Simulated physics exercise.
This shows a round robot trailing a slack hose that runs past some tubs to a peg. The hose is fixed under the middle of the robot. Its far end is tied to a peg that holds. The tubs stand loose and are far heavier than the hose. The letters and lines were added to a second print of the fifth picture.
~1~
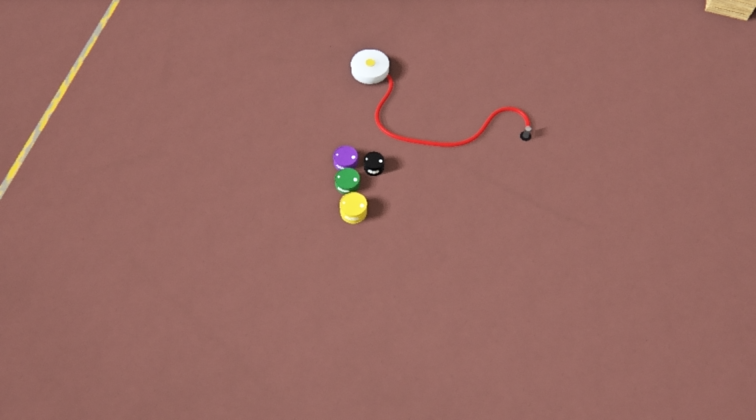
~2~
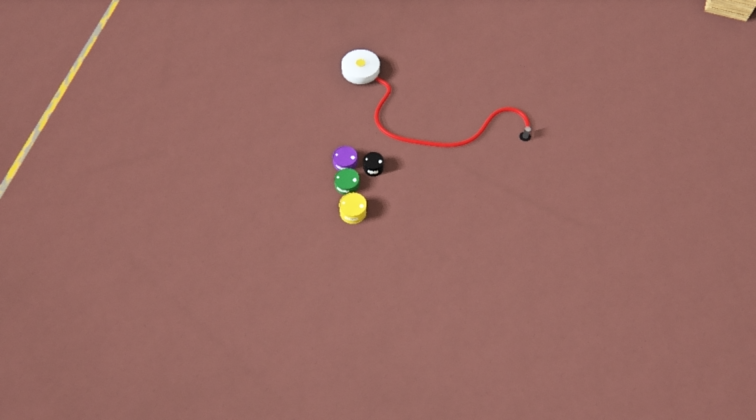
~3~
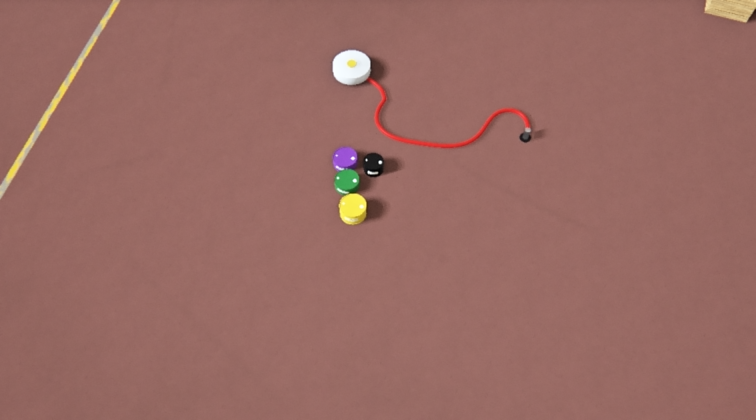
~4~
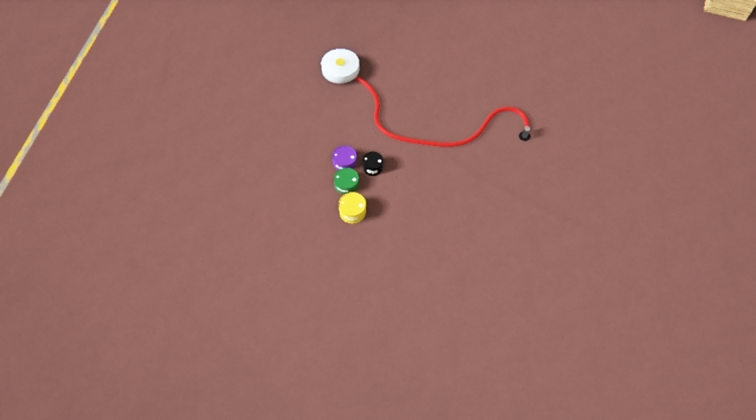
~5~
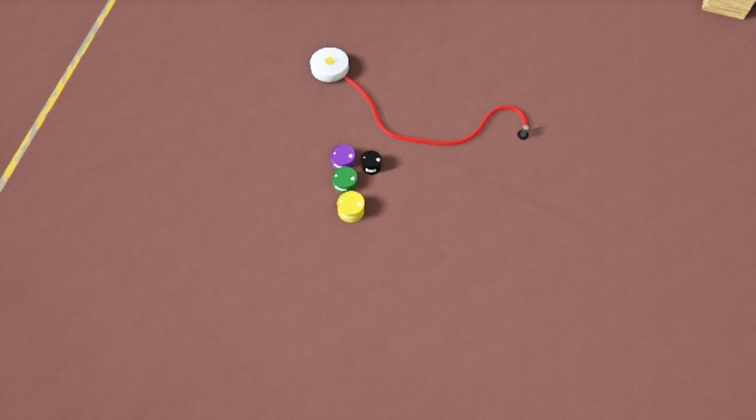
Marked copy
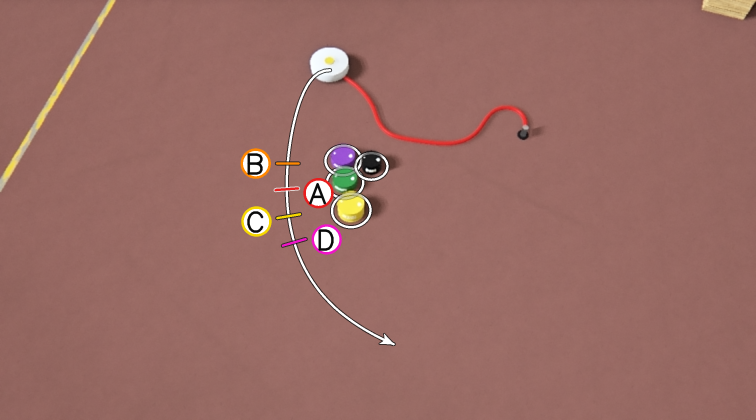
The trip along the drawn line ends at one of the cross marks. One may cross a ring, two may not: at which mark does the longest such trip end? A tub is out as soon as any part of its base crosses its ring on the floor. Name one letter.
No farther than D.
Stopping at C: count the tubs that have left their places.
By then, none.
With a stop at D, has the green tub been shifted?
By then, no.
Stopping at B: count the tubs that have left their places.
The count is none.
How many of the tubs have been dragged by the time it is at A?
By then, none.
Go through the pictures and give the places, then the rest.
The first picture shows black tub (374, 164); robot (370, 67); peg (527, 133).
The second picture shows robot (361, 68); purple tub (345, 159).
The third picture shows robot (352, 68); black tub (374, 165).
The fourth picture shows robot (341, 67); green tub (346, 181).
The fifth picture shows robot (330, 66); yellow tub (351, 207); black tub (371, 163); peg (524, 131).
On the marked copy, A at (287, 189); B at (288, 163); C at (289, 216); D at (294, 242); the route from (330, 70) via (287, 201) to (394, 344).
With D. Early on, robot (295, 112).
Further on, robot (286, 177).
At the end, robot (293, 239); none over the rings.
As for the rest, A is within the limit but short; B is within the limit but short; C is within the limit but short.
